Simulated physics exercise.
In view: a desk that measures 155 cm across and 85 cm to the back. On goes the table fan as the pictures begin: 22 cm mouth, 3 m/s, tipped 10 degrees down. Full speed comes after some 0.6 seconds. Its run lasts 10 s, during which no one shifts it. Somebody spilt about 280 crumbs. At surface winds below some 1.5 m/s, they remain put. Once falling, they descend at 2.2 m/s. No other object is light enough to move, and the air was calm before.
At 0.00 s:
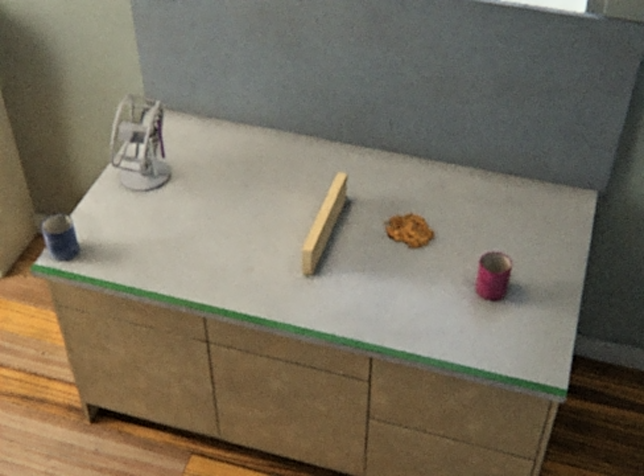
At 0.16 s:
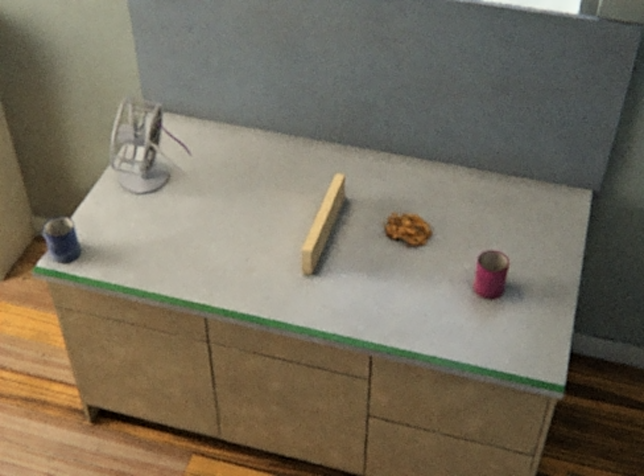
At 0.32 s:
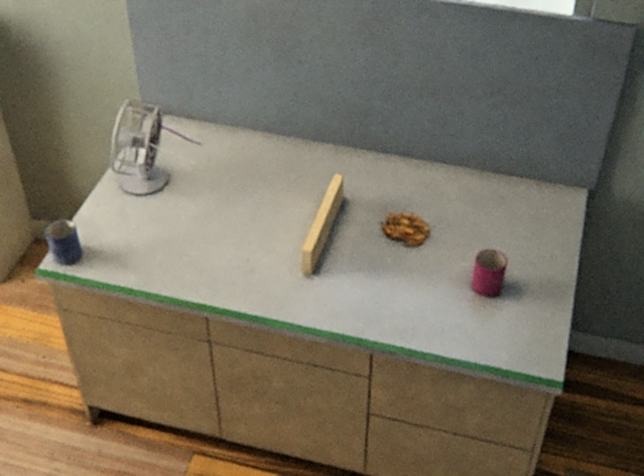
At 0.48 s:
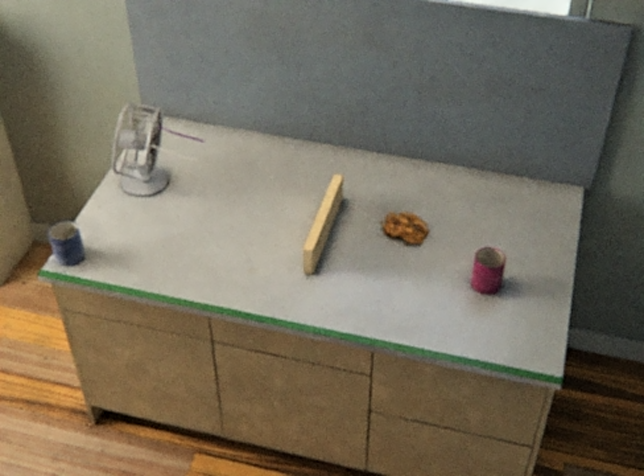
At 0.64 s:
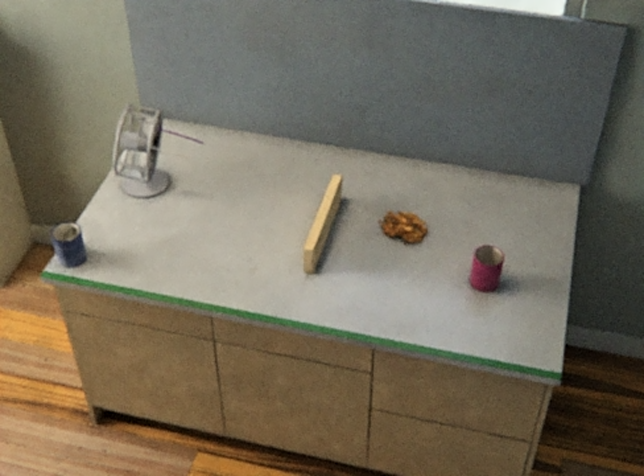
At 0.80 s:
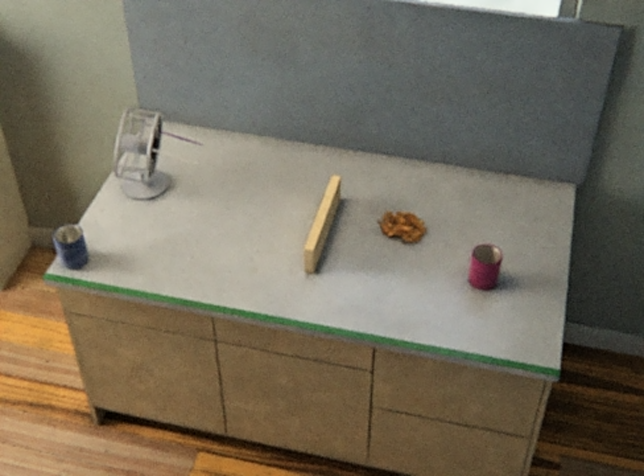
A thin ribbon on the desk's table fan lifts and streams right while the crumbs stay still.
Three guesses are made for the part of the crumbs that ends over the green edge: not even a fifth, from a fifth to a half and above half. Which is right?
I'm guessing the proportion over that edge is smaller than one fifth.
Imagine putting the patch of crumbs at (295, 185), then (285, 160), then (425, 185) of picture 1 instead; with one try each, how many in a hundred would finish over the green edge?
Going through the three spots in order, you'd get 0 percent, 0 percent and 0 percent.
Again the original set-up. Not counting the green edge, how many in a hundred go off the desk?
About 0 per cent of them.
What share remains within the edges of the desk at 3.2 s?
About 100 %.
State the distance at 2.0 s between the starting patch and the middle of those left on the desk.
It comes to near 0 cm.
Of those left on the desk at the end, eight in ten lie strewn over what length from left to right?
10 cm, give or take.
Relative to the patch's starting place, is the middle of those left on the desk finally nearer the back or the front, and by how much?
I'd say toward the rear end, by something like 5 centimetres.
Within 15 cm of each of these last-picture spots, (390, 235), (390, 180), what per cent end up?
Roughly 100 % and 15 %, in that order.
After 2.0 s, 0 % are over the green edge; the middle of those still in play is near (401, 225); 2 % have settled or left.
After 3.2 s, 0 % are over the green edge; the middle of those still in play is near (399, 223); 5 % have settled or left.
After 5.5 s, 0 % are over the green edge; the middle of those still in play is near (398, 221); 13 % have settled or left.
After 10.0 s, at the end, 0 % are over the green edge; the middle of those still in play is near (394, 218).
